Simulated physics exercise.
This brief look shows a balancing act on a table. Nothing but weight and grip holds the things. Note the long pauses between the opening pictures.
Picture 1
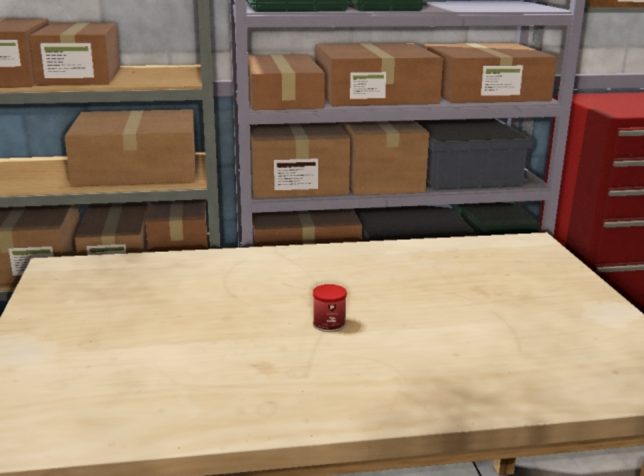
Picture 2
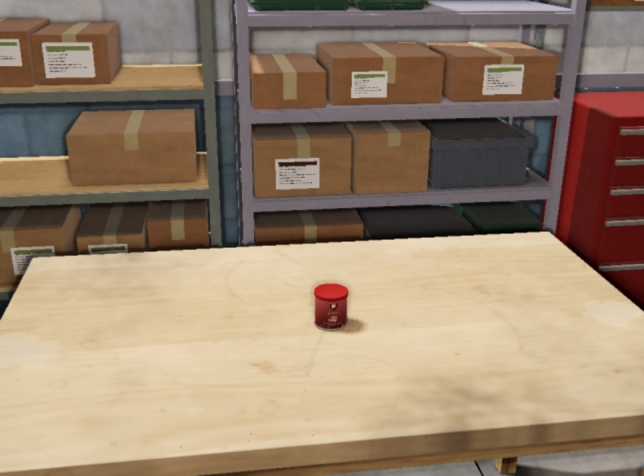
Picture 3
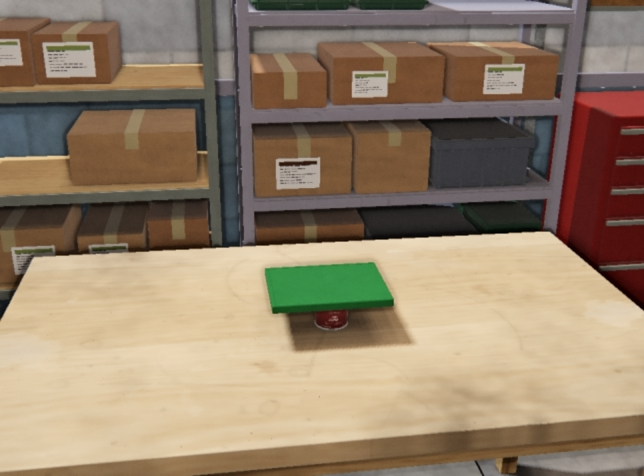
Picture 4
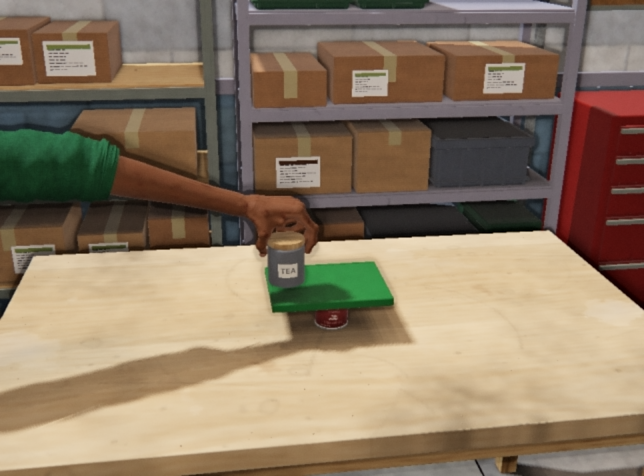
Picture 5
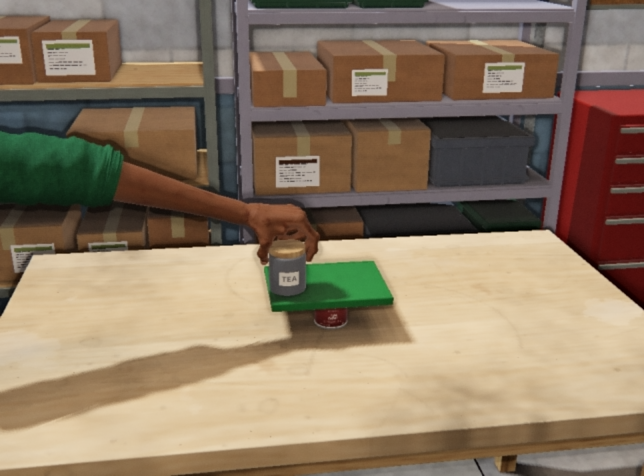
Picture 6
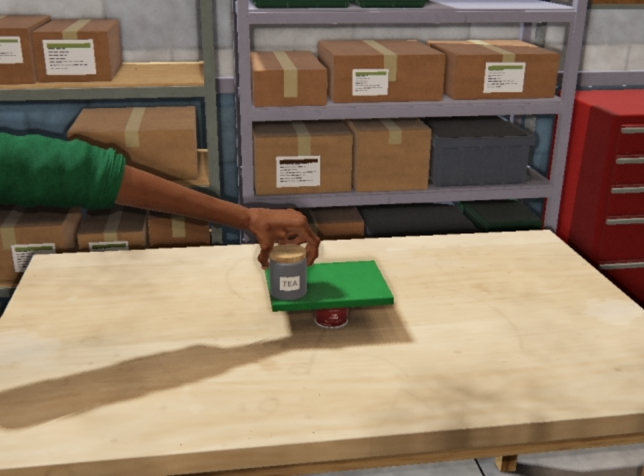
A green lid appeared on top of a small red tin on the wooden table, then a hand reached in from the left and lowered a grey jar onto the lid's left side.
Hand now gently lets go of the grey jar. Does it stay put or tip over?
Most likely the stack fails.
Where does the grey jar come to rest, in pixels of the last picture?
Near (230, 337).
Then, 0.30 s past the last view, grey jar now fallen; green lid rocked 43° from its first pose.
Then, 0.50 s past the last view, green lid rocked 33° from its first pose.
Finally, fallen, grey jar; moved from the start, green lid; red tin still in place. Final places as the last picture's camera would see them, grey jar near (230, 337). The stack loses its balance.
